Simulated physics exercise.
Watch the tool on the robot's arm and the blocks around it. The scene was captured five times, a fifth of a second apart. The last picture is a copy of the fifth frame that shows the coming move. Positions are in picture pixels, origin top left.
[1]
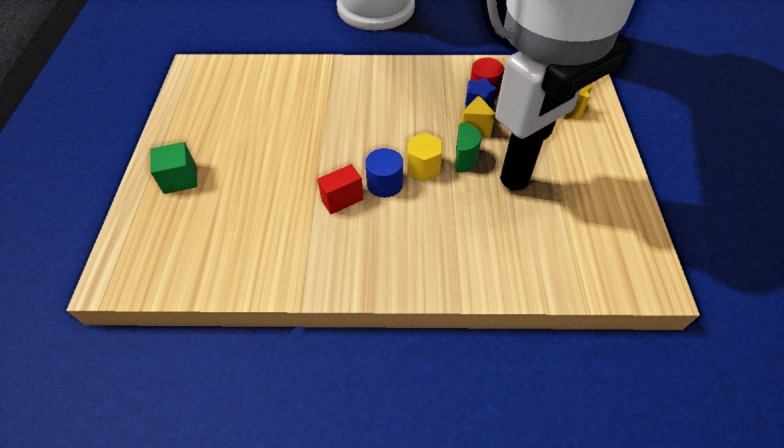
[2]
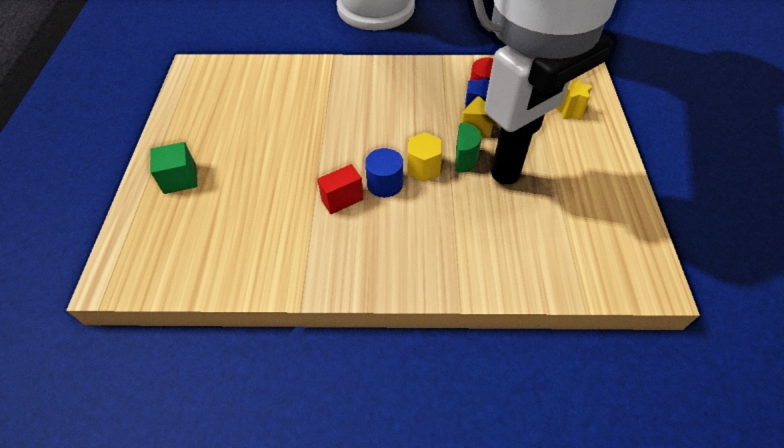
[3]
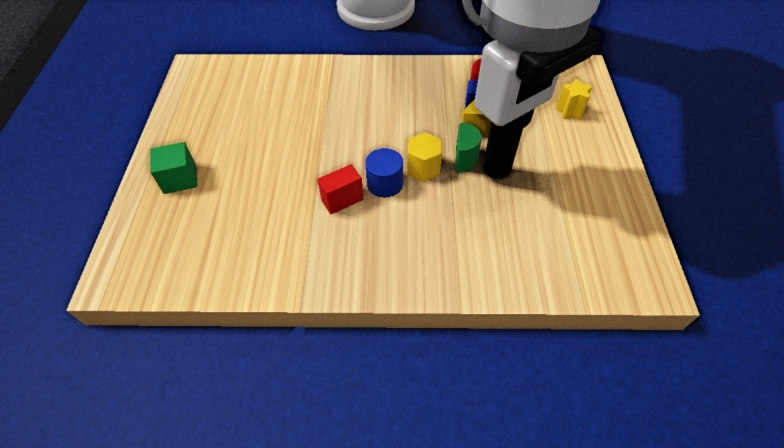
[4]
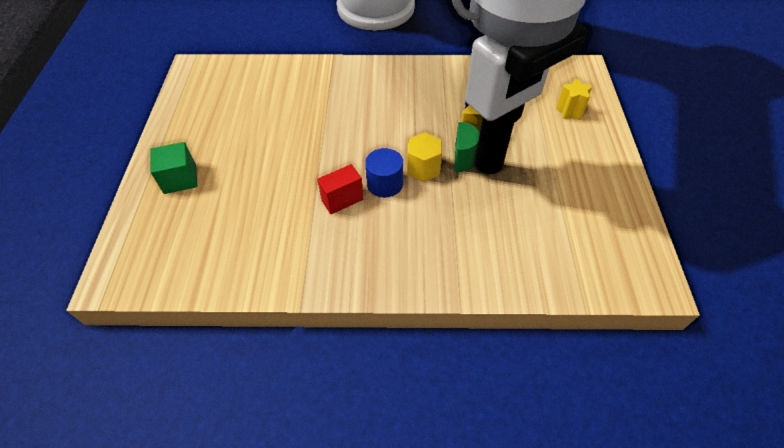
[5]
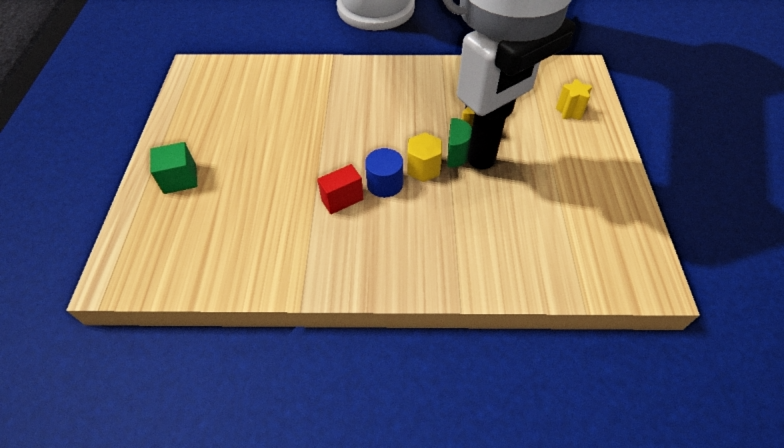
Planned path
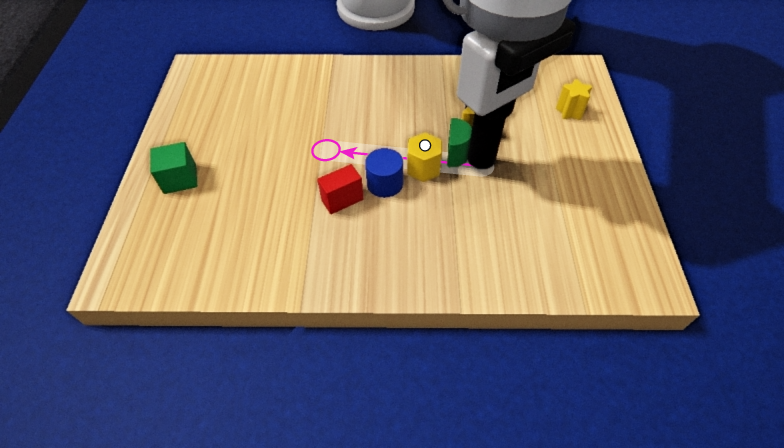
A robot arm's black tool sliding left across a wooden board and nudging a green block slightly toward a yellow one.
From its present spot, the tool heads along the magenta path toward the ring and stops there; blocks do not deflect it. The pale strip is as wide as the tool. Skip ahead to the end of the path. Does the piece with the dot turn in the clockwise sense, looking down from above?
No, that is not what happens.
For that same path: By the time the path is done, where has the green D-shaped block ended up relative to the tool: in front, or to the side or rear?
I expect it to be beside or behind the tool.
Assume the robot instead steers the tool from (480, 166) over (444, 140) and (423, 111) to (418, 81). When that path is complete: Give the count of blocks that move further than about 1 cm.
One.
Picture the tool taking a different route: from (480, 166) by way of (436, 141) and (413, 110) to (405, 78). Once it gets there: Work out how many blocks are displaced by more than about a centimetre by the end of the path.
Number moved: 1.
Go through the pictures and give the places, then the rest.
The first picture shows tip of the tool at (515, 179), middles of tops, green square piece at (168, 156), red rectangle at (339, 178), blue circle at (384, 161), yellow six-sided block at (425, 145), green D-shaped block at (469, 136).
The second picture shows tool at (505, 174), nothing pushed.
The third picture shows tool at (497, 169), nothing pushed.
The fourth picture shows tool at (489, 164), nothing pushed.
The fifth picture shows tool at (481, 159), green square piece at (168, 156), red rectangle at (339, 178), blue circle at (384, 161), yellow six-sided block at (425, 145), green D-shaped block at (460, 131).
The line goes in a line from (480, 166) to (326, 150); the dot is on the yellow six-sided block.
The first path, step by step. One third of the way, tool at (428, 154); blue circle at (373, 166); yellow six-sided block at (397, 144), turned 45° anticlockwise; green D-shaped block at (433, 118), turned 70° clockwise.
Two thirds of the way, tool at (376, 149); red rectangle at (321, 190), turned 20° clockwise; blue circle at (360, 178); yellow six-sided block at (354, 150), turned 115° anticlockwise; green D-shaped block at (433, 119), turned 70° clockwise.
At the end, tool at (325, 143); green square piece unmoved; red rectangle at (321, 190), turned 20° clockwise; blue circle at (360, 178); yellow six-sided block at (342, 153), turned 145° anticlockwise; green D-shaped block at (433, 119), turned 70° clockwise.
